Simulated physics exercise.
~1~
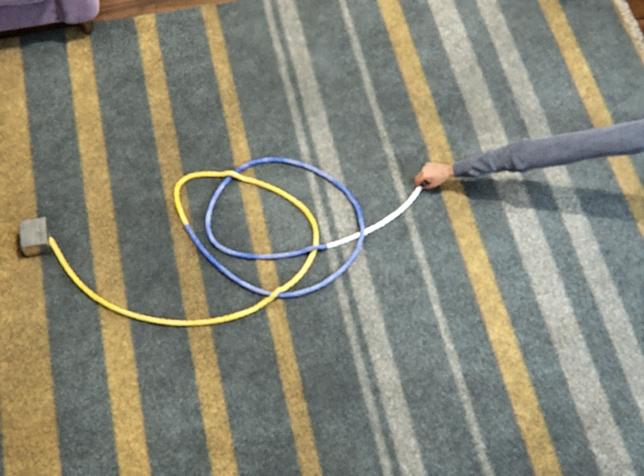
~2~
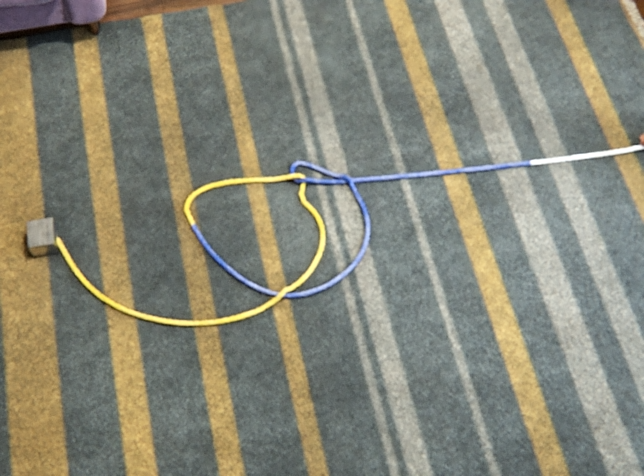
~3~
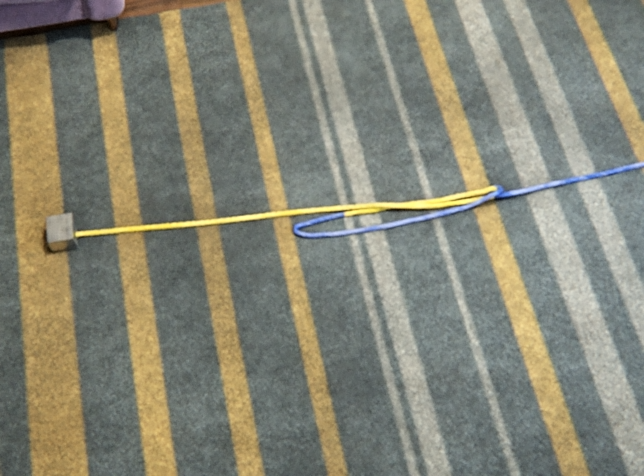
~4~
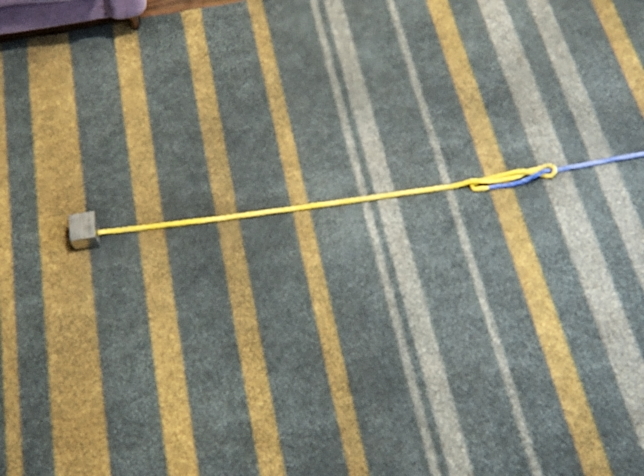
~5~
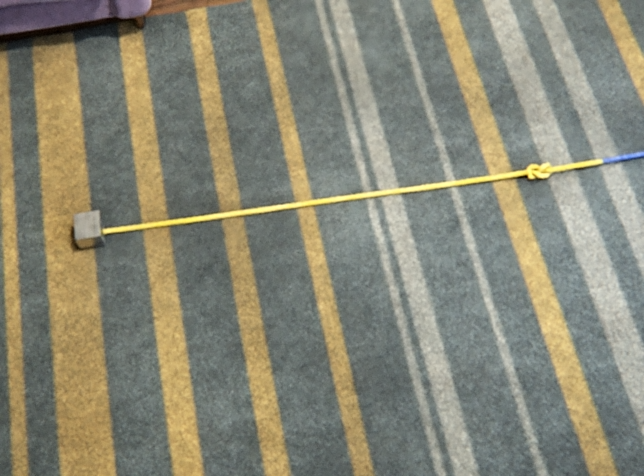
In the video, a hand pulls the white end of a looped yellow and blue rope to the right across a striped carpet while its left end stays attached to a small gray block; the loops narrow and tighten into a small yellow knot along the straightened rope.
